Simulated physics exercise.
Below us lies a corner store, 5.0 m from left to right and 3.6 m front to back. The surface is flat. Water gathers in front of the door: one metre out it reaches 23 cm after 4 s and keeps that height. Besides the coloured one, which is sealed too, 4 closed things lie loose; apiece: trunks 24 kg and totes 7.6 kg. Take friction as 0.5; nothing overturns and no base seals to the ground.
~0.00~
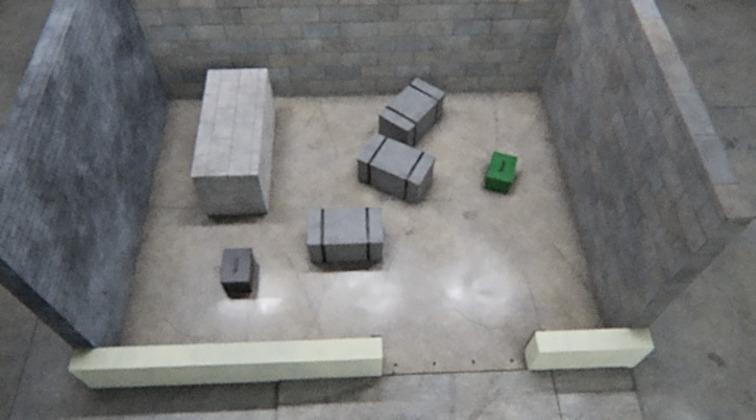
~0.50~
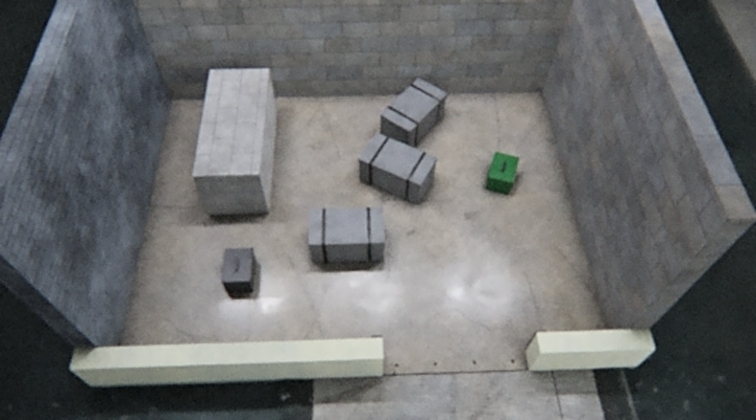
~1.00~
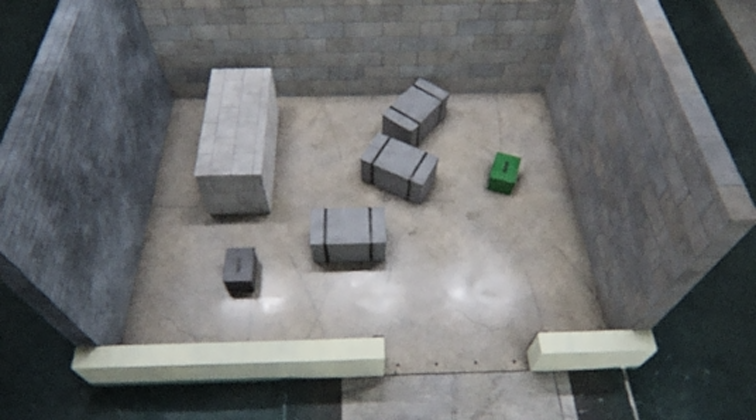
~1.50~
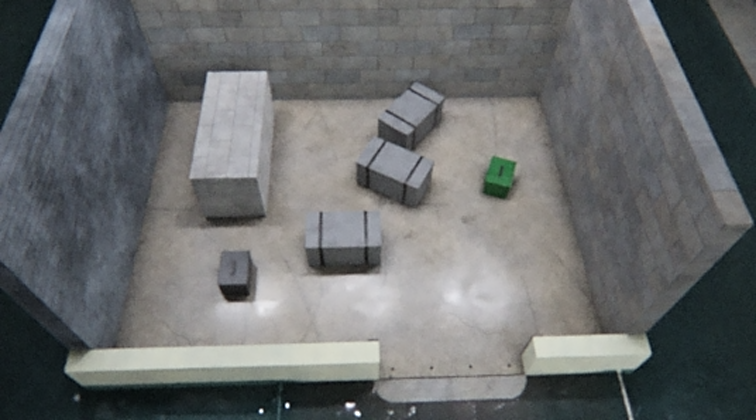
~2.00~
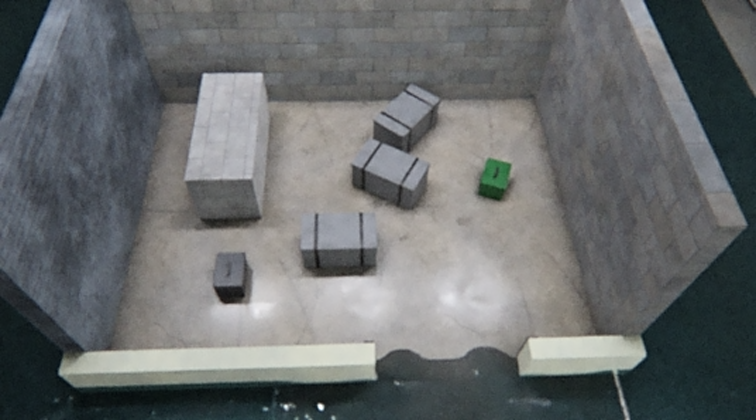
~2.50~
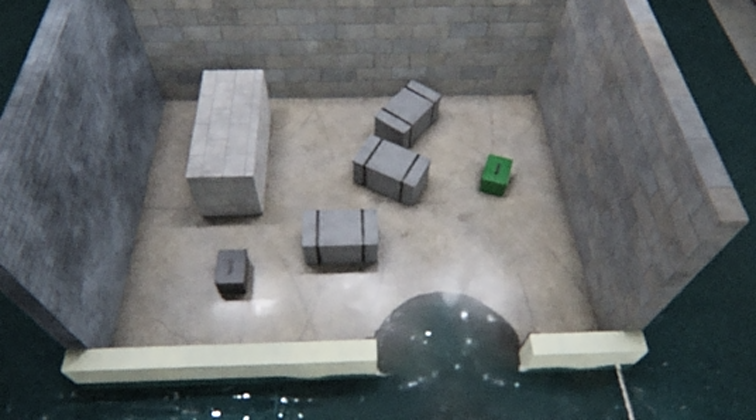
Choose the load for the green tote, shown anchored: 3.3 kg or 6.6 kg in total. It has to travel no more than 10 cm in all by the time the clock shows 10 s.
For it, neither load is enough.
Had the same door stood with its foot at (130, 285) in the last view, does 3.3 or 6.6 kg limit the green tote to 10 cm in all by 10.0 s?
Then neither load is enough.
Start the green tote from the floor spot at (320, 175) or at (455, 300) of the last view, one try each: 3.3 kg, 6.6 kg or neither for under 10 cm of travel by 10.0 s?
In turn: Neither is enough; neither is enough.
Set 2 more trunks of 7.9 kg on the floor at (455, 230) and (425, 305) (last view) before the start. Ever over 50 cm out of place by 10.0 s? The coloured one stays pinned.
In turn: Past it, past it.
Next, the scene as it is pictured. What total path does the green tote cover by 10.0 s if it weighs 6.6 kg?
About 200 cm.
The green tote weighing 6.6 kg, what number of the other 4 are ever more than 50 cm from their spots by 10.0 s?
3 of them.
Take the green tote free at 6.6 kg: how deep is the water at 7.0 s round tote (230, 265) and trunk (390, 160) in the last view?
Roughly 2 and 8 cm.
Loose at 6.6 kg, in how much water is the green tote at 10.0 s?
Roughly 16 cm.
After 3.5 s the green tote would be 0 cm from its start with 3.3 kg and 0 cm from its start with 6.6 kg; 0 cm of water round it then.
After 4.5 s the green tote would be 21 cm from its start with 3.3 kg and 5 cm from its start with 6.6 kg; 3 cm of water round it then.
After 7.0 s the green tote would be 123 cm from its start with 3.3 kg and 114 cm from its start with 6.6 kg; 18 cm of water round it then.
After 10.0 s the green tote would be 118 cm from its start with 3.3 kg and 121 cm from its start with 6.6 kg; 16 cm of water round it then.
